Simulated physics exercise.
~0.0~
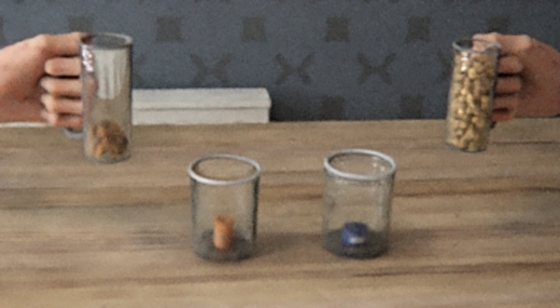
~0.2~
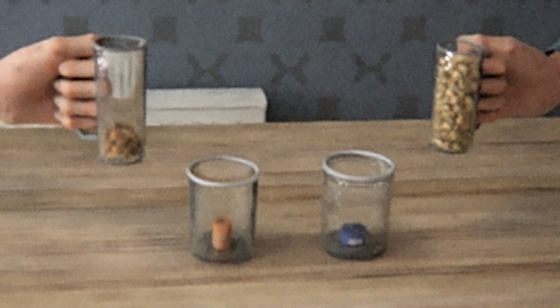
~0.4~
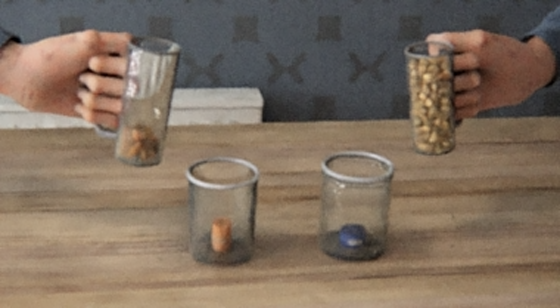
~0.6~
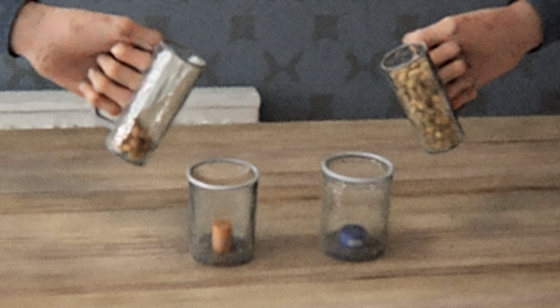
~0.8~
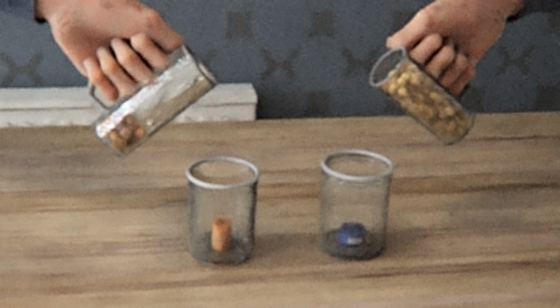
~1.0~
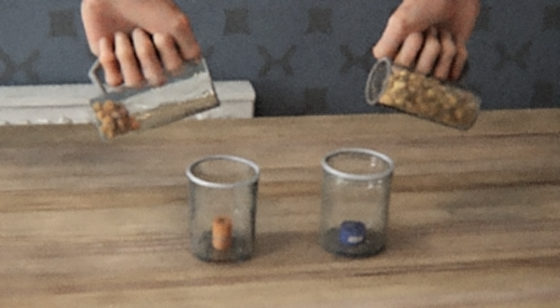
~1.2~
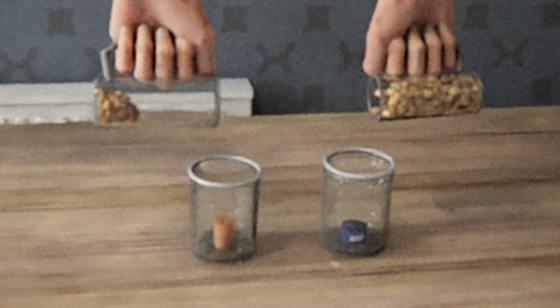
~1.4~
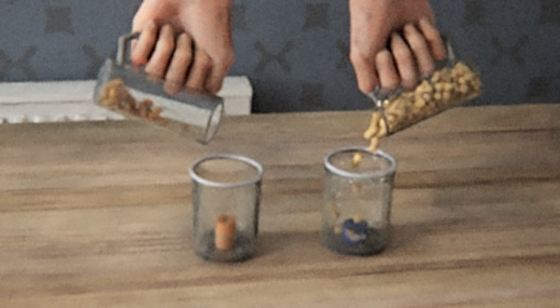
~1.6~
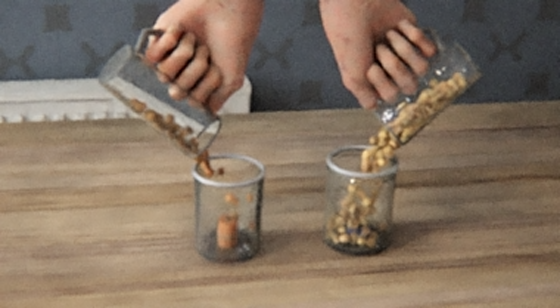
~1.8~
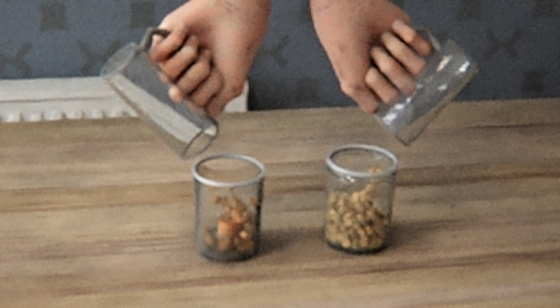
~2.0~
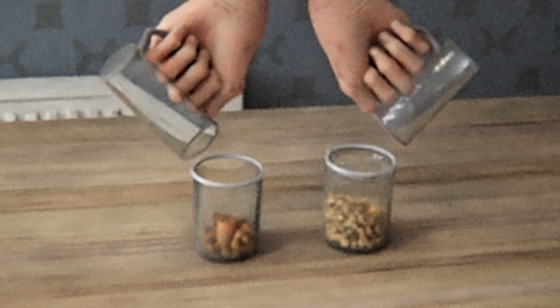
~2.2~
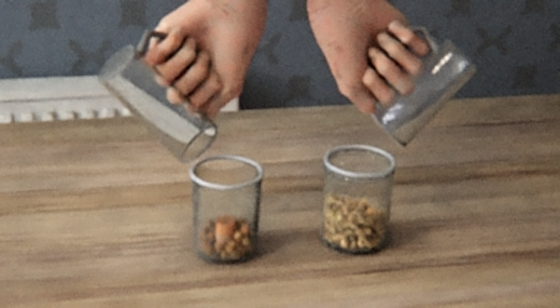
Two hands tipping cups of dry pieces into glasses below, the orange object still showing at left, the blue one buried at right.
